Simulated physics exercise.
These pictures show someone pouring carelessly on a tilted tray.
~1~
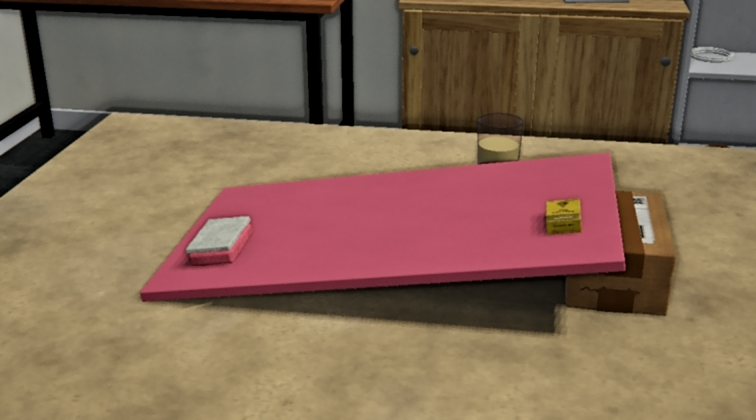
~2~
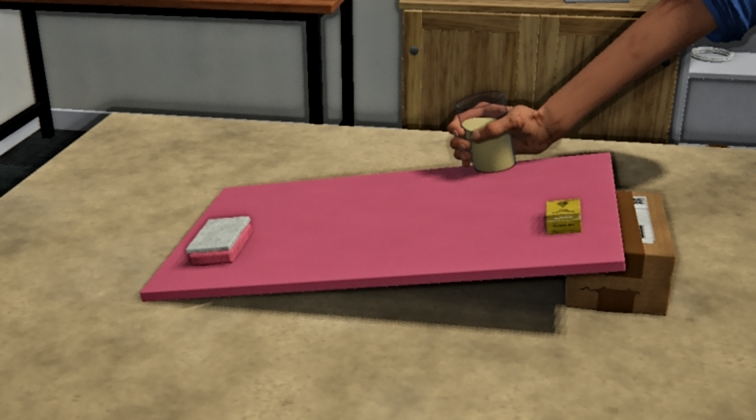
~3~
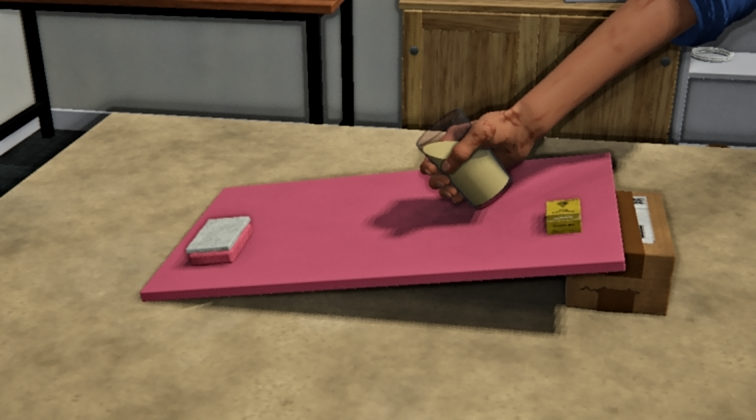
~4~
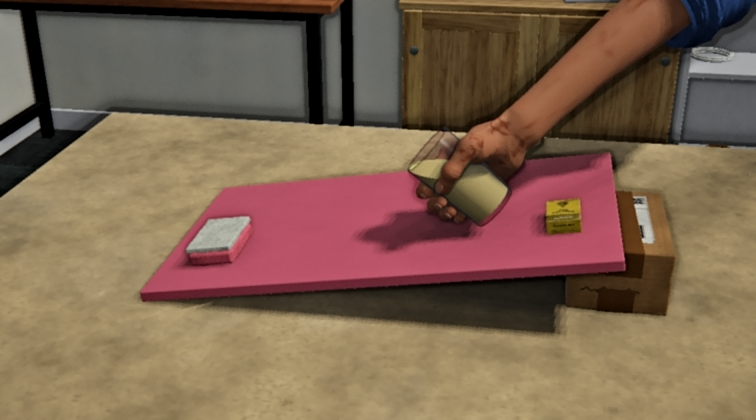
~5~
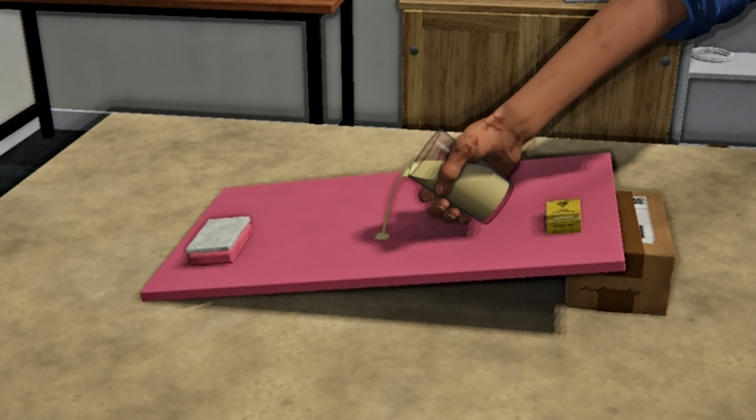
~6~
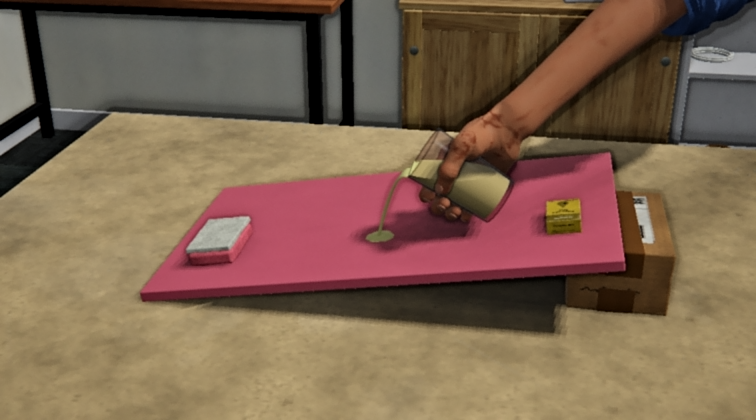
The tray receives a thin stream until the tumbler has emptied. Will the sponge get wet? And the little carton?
On the left the sponge - yes, it gets wet; on the right the little carton - no, it stays dry.
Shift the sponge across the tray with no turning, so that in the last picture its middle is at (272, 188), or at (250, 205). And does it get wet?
On the first try it keeps clear of the spill, and on the second it keeps clear of the spill.
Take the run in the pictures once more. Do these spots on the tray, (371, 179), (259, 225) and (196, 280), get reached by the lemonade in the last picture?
First spot missed, second spot touched, last spot touched.
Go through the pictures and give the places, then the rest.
In the first picture, the tray slopes down to the left; tumbler (499, 152) about two thirds full; sponge (221, 242); little carton (564, 217).
In the second picture, tumbler about two thirds full, surface at (486, 126); sponge (221, 242).
In the third picture, tumbler (464, 159) tipped 40° with all of its load; little carton (564, 217).
In the fourth picture, the tray slopes down to the left; tumbler (459, 176) tipped 50° with all of its load; sponge (221, 242).
In the fifth picture, the first of it lands; tumbler (460, 177) tipped 55° with all of its load; little carton (564, 217).
In the sixth picture, the first of it lands; tumbler (460, 176) tipped 60° with all of its load; sponge (221, 242); little carton (564, 217).
Shortly, it runs down to the left; the sponge is wet along its edge; the little carton is still dry.
Then, it runs down to the left and off the end; the sponge is wet along its edge; the little carton is still dry.
At the finish, it runs down to the left and off the end; the sponge is wet along its edge; the little carton is still dry.
